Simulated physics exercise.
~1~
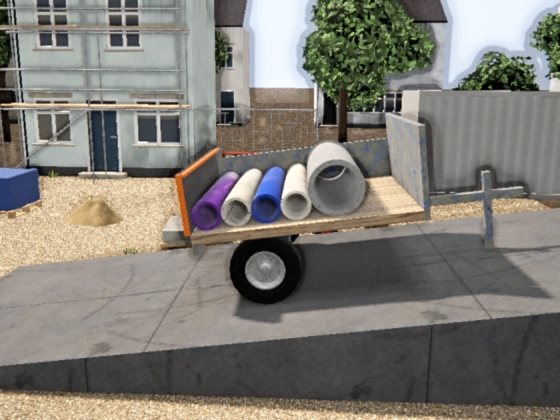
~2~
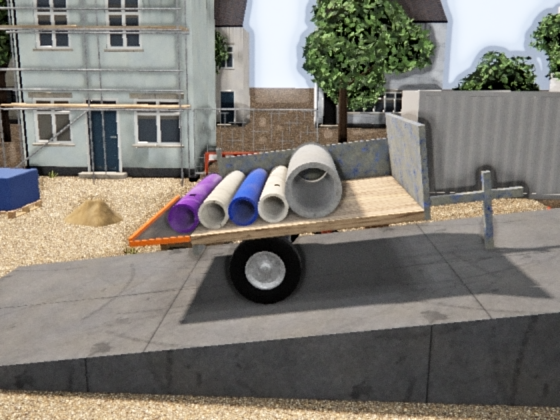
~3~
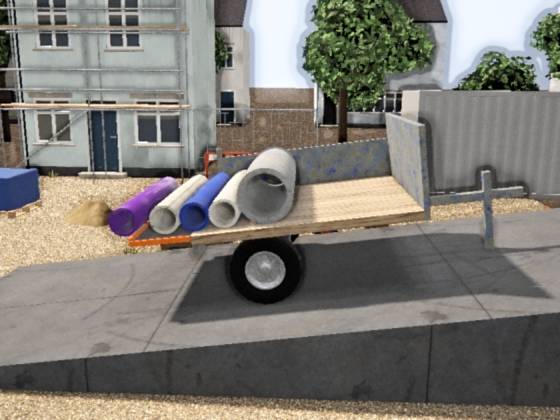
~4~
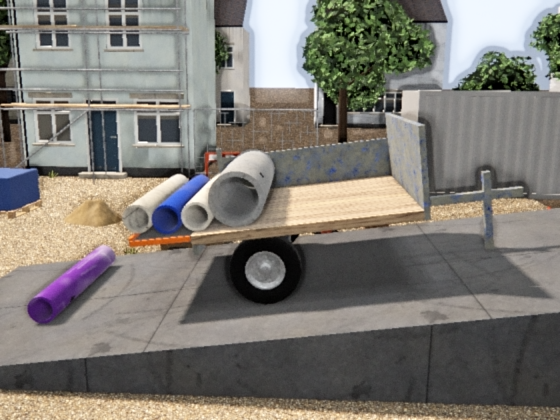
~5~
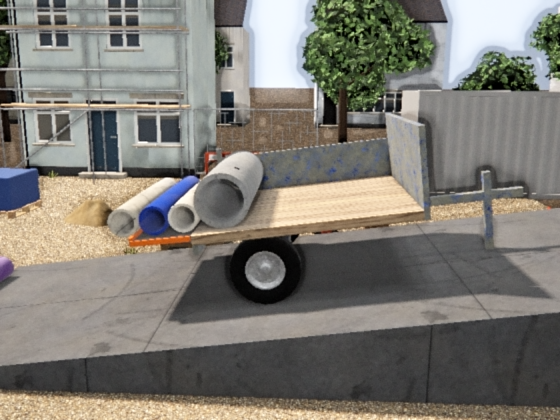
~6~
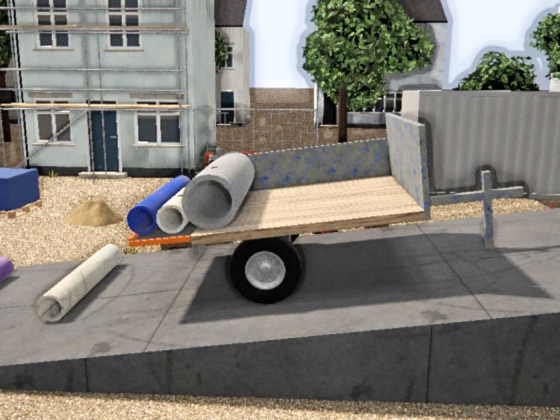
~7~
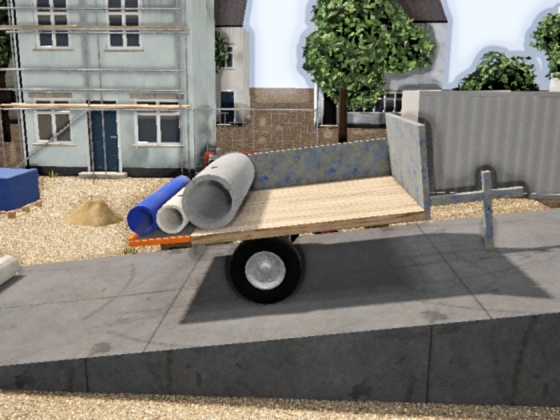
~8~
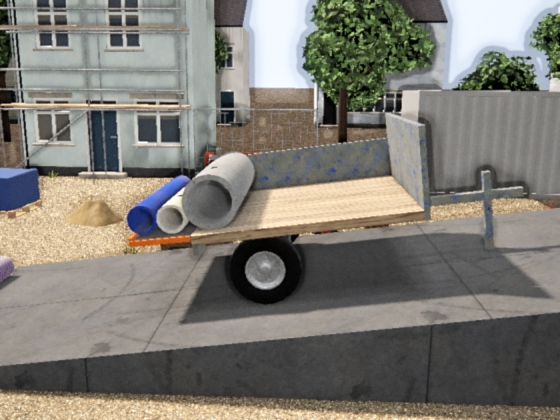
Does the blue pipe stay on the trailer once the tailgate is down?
Yes, the blue pipe comes to rest on the lowered tailgate. The purple one drops off the back.
